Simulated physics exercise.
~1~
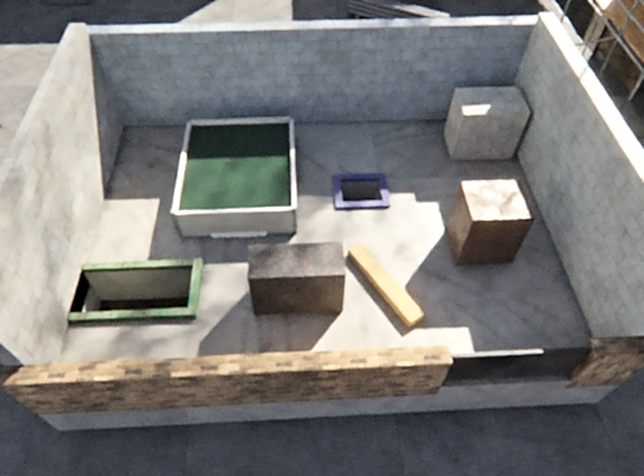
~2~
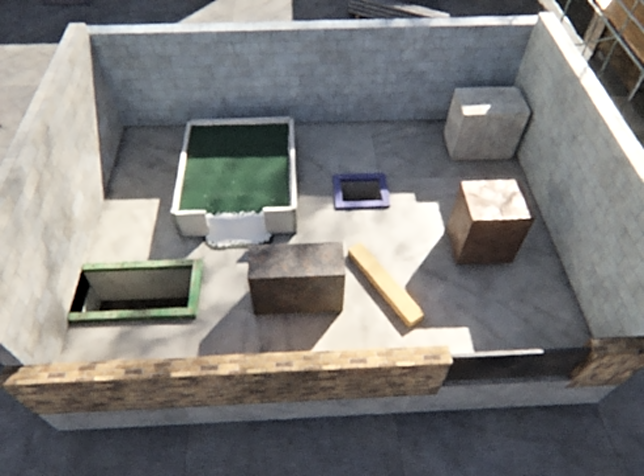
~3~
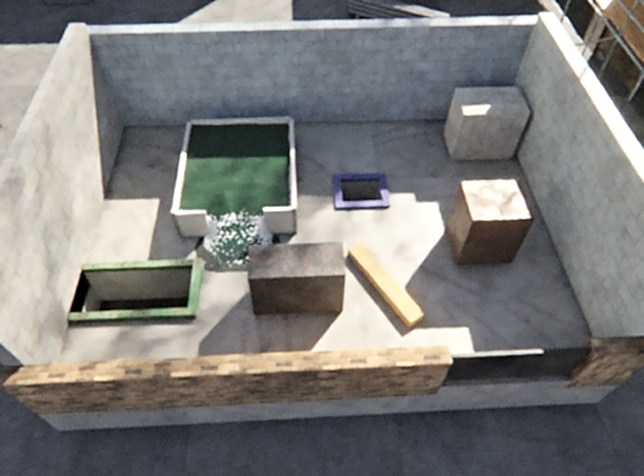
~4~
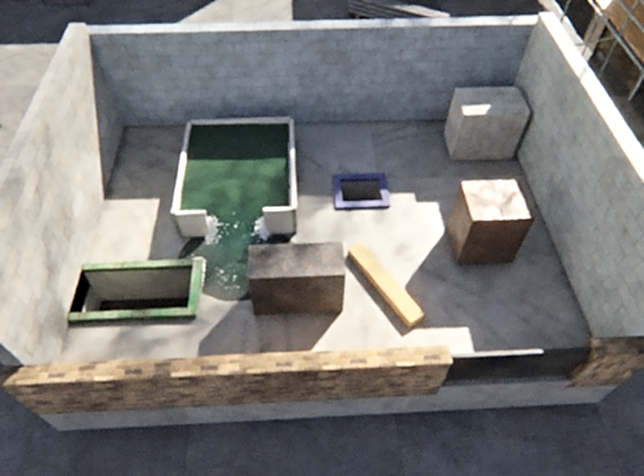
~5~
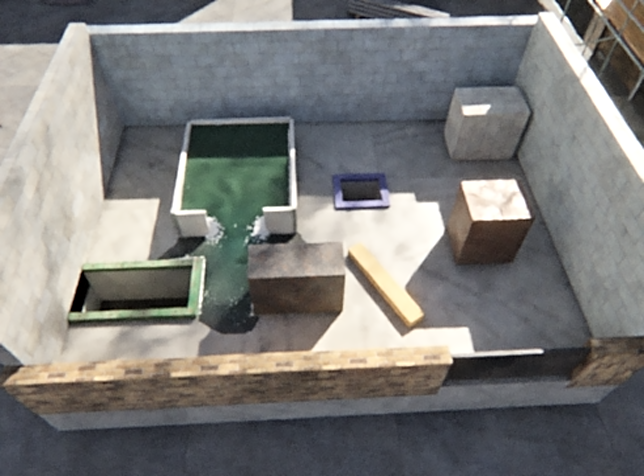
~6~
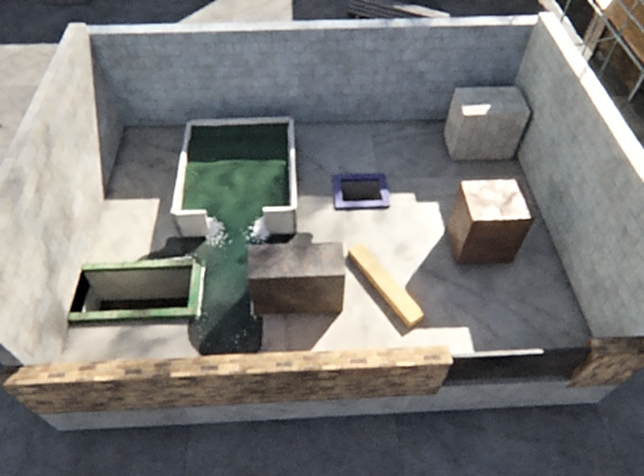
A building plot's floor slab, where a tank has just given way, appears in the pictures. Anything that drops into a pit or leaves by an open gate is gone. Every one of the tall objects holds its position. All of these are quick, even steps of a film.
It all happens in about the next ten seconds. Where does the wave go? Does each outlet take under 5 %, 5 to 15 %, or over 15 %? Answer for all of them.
Answer: The gate takes under 5 %; the green pit takes 5 to 15 %; the blue pit takes under 5 %.
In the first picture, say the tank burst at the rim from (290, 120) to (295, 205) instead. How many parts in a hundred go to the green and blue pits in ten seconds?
In percent: Green 0, blue 20.
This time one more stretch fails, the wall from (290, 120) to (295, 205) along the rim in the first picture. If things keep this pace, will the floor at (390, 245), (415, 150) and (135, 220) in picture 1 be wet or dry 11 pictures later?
Taking them in order, I'd say swamped, swamped and not reached.
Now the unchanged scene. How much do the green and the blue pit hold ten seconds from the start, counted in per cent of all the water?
Estimates: 8 % and 2 %.
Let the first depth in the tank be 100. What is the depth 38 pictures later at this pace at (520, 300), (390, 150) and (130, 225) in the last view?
The depth comes out near 8, 0 and 4 per cent.
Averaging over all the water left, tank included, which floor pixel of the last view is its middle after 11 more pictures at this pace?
I would point to (239, 231).
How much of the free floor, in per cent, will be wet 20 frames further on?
Roughly 40 %.
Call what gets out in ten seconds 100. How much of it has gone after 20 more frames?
Near 45 in a hundred.
A moment on, water covers 15 % of the floor; the gate 0 %, the green pit 0 %, the blue pit 0 %.
Next, water covers 30 % of the floor; the gate 0 %, the green pit 1 %, the blue pit 0 %.
Then, water covers 40 % of the floor; the gate 0 %, the green pit 3 %, the blue pit 1 %.
Later, water covers 55 % of the floor; the gate 0 %, the green pit 6 %, the blue pit 1 %.
In the end, water covers 80 % of the floor; the gate 0 %, the green pit 7 %, the blue pit 1 %.
